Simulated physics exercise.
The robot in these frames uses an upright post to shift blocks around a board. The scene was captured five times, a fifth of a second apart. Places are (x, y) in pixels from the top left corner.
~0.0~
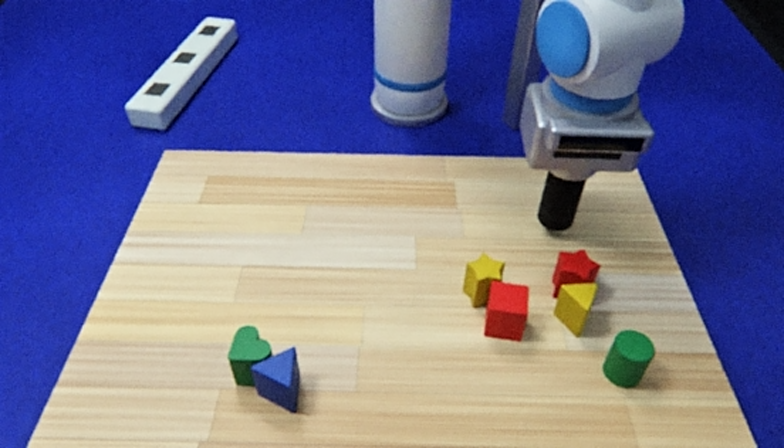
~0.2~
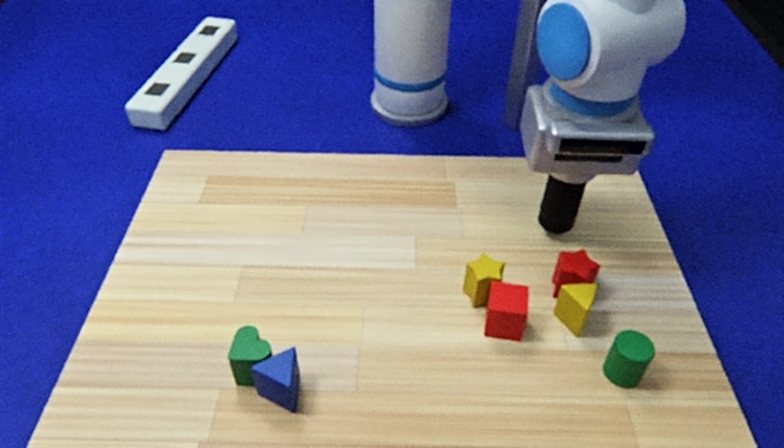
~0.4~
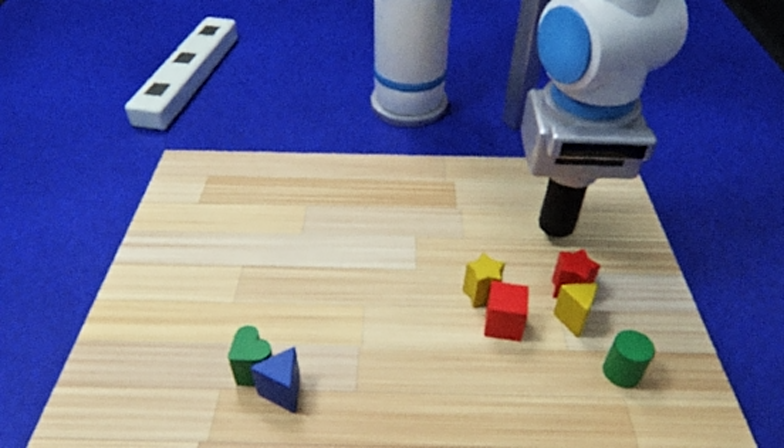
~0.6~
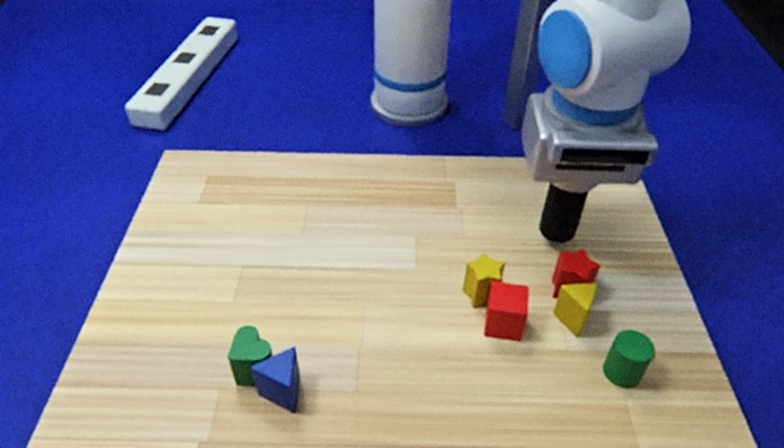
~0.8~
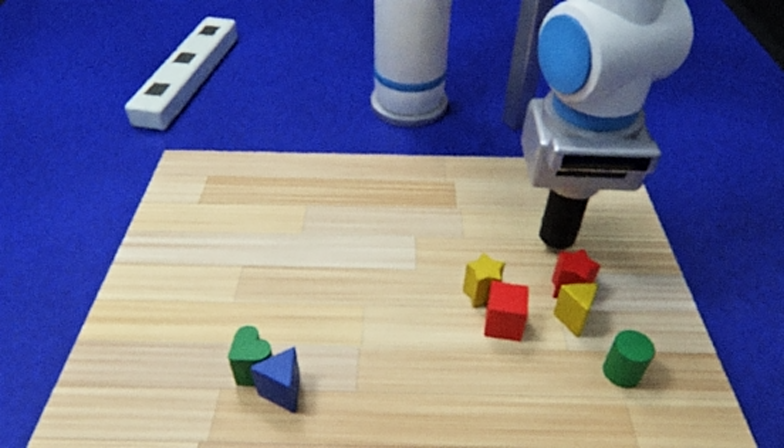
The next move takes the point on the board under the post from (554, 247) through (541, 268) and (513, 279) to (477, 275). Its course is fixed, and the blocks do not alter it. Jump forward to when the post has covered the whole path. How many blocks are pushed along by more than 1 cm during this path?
Expect one.
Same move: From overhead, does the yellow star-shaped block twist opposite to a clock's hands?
Yes, I think so.
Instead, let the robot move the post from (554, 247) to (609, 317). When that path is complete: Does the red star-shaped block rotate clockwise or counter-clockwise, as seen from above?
It ends up turned clockwise.
The first path, step by step. One third of the way, post at (543, 259); nothing pushed yet.
Two thirds of the way, post at (513, 269); red star-shaped block at (579, 265), turned 20° anticlockwise.
At the end, post at (479, 265); yellow star-shaped block at (463, 272), turned 40° anticlockwise; red square piece unmoved; red star-shaped block at (579, 265), turned 20° anticlockwise.
